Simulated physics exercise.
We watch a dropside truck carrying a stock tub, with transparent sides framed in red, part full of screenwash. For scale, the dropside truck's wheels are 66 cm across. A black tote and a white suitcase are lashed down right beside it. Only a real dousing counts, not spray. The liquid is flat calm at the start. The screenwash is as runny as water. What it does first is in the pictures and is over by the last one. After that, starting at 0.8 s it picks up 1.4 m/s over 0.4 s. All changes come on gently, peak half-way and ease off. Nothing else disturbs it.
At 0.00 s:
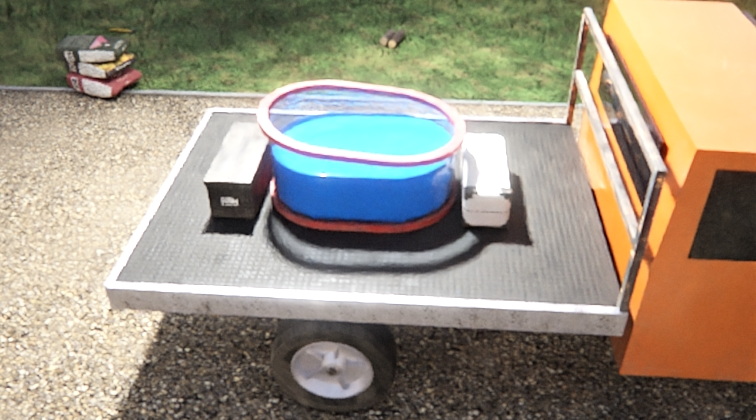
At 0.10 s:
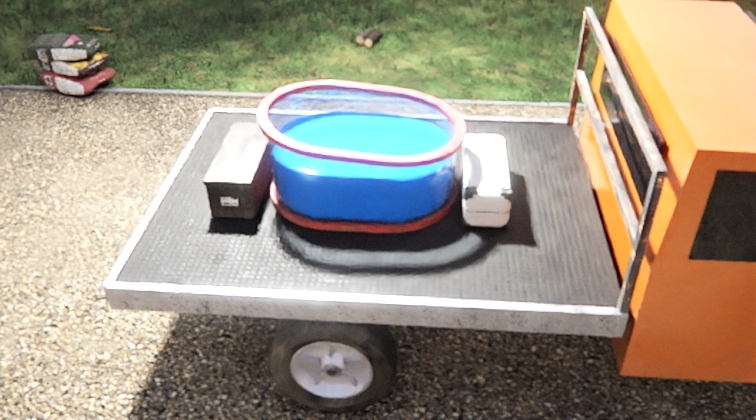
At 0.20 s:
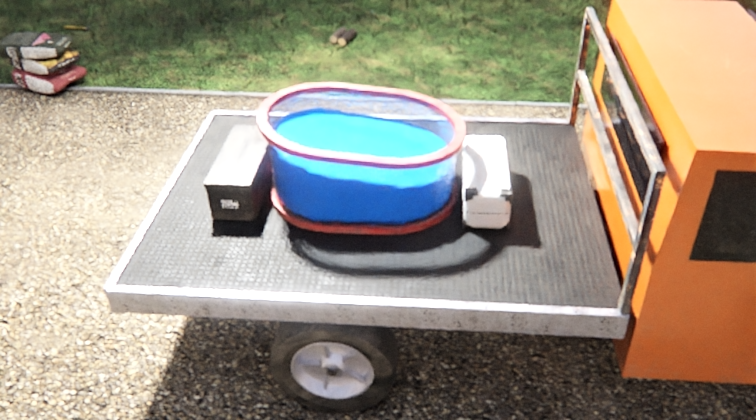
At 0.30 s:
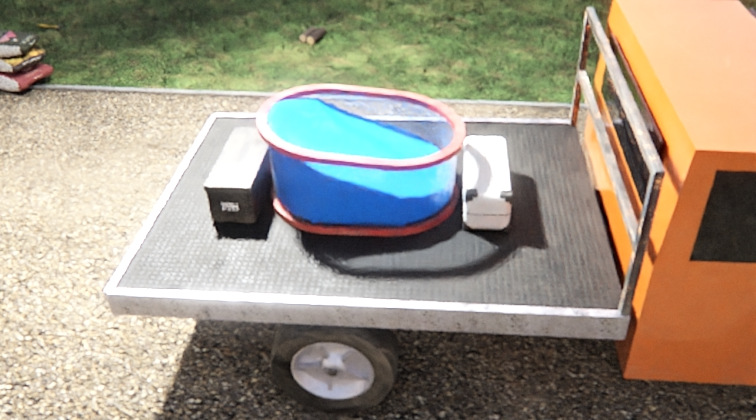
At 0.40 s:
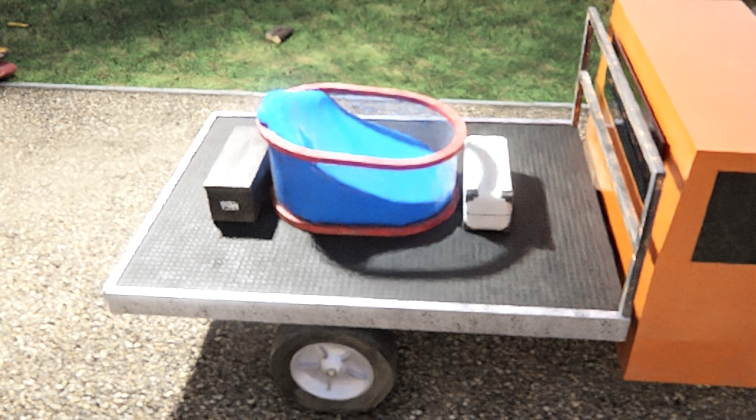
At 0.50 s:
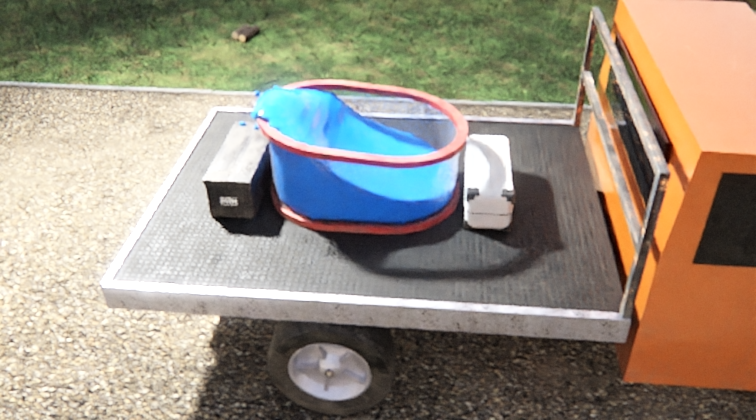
An orange truck with a flat, dark ribbed bed stands on a gravelly surface beside grass, seen from above and to the side. On the bed, a clear-sided tub framed in red holds bright blue liquid, between a black tote at left and a white suitcase at right. The background slides left as the view stays with the truck, and the level liquid climbs steeply at the tub's left end.
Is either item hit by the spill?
First the black tote: It gets doused. The white suitcase takes a soaking.
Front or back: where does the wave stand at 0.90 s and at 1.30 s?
At the front, then the back.
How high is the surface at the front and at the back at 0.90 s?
Front 34 cm, back 30 cm.
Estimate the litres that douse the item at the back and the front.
Roughly 2 and 4 L.
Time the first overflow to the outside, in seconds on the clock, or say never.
Near 0.8 s.
By 0.90 s it stands 29 cm high behind and 33 cm in front; 1 per cent has gone over the back.
By 1.30 s it stands 38 cm high behind and 19 cm in front; 1 per cent has gone over the back.
By 1.80 s it stands 30 cm high behind and 28 cm in front; 1 per cent has gone over the back.
By 4.18 s 4 per cent has gone mostly over the front, some over the back; the black tote has caught 2 litres and the white suitcase 4 litres.
